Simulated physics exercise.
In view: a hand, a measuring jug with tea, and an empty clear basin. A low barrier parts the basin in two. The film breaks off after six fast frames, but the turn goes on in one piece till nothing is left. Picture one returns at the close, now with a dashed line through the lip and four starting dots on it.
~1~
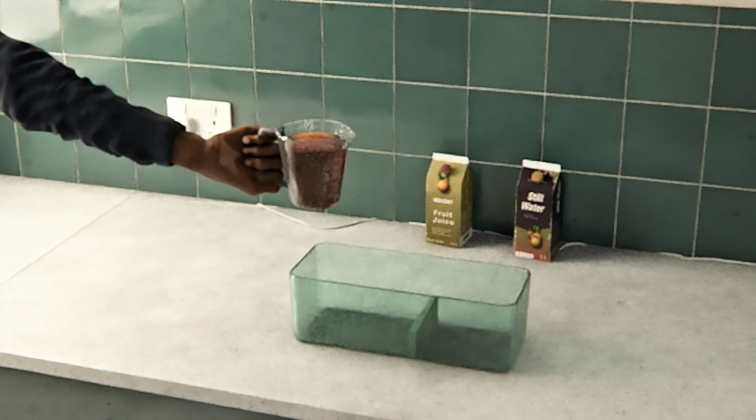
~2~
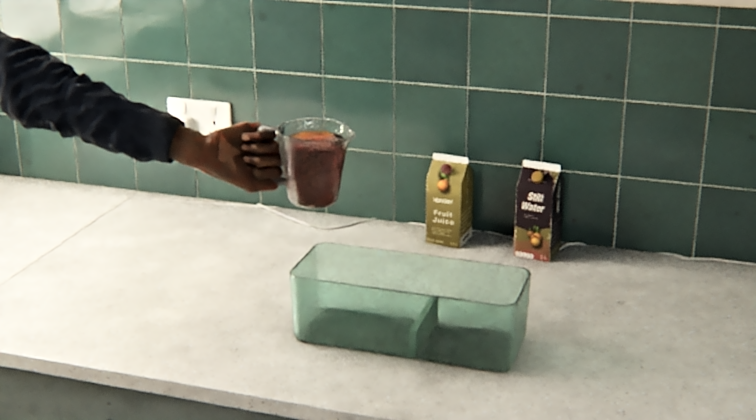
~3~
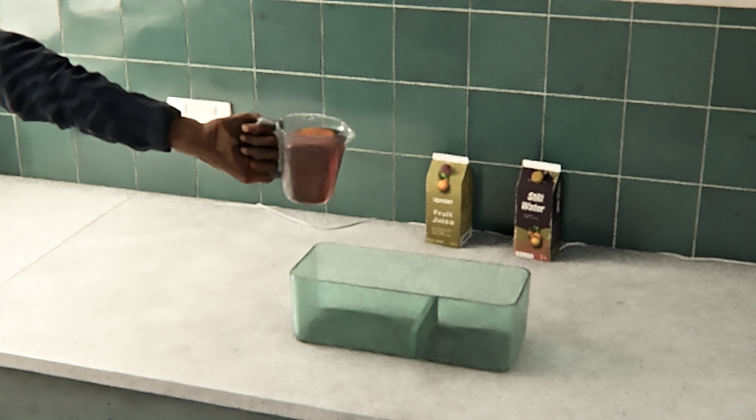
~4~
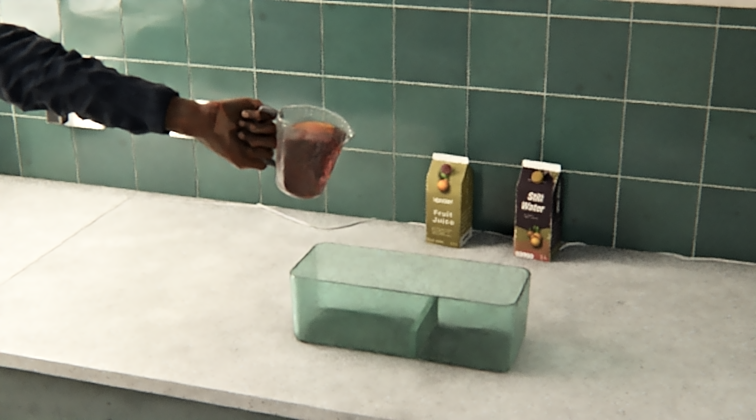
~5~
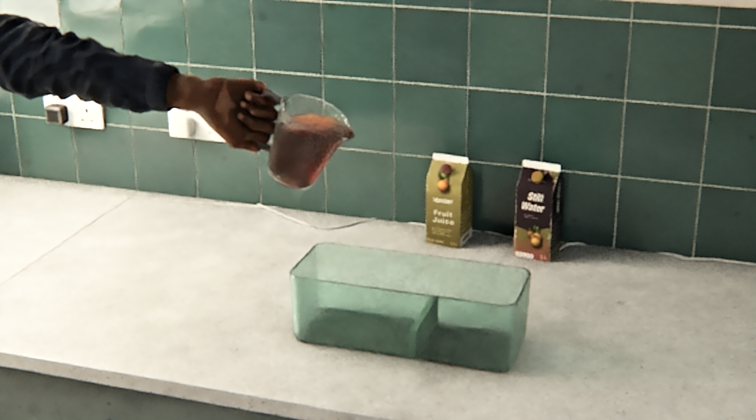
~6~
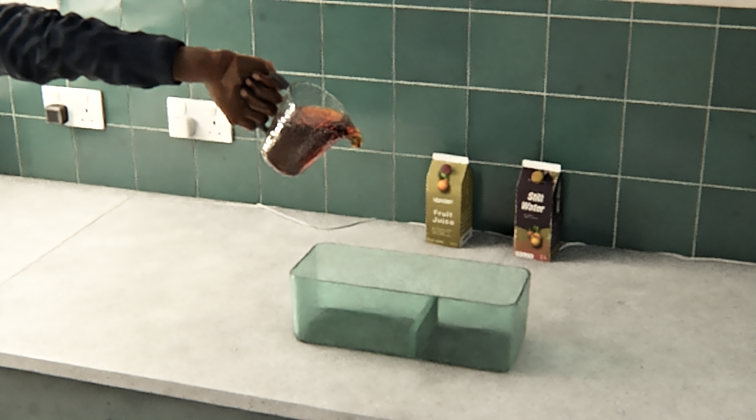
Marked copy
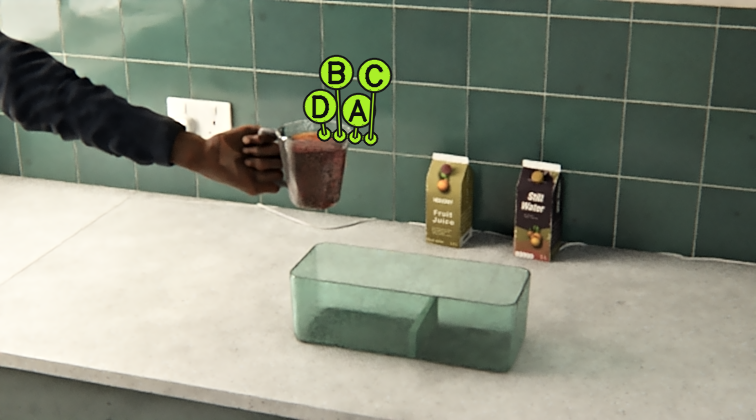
In the video, a hand holds a clear measuring jug of reddish-brown tea above a counter with an empty, divided clear basin and two cartons, then gradually tilts the jug to the right until tea begins passing over its lip.
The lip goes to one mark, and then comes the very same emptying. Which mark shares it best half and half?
The best spot is B.
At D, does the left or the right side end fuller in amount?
The left one.
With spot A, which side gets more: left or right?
The right one.
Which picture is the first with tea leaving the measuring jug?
Picture 6.
On the marked copy, A at (355, 137); B at (339, 135); C at (370, 138); D at (324, 134).
For spot A, about 17 % ends left of the wall and 80 % right of it; 3 % is lost outside.
For spot B, about 57 % ends left of the wall and 39 % right of it; 3 % is lost outside.
For spot C, about 9 % ends left of the wall and 89 % right of it; 3 % is lost outside.
For spot D, about 83 % ends left of the wall and 8 % right of it; 9 % is lost outside.
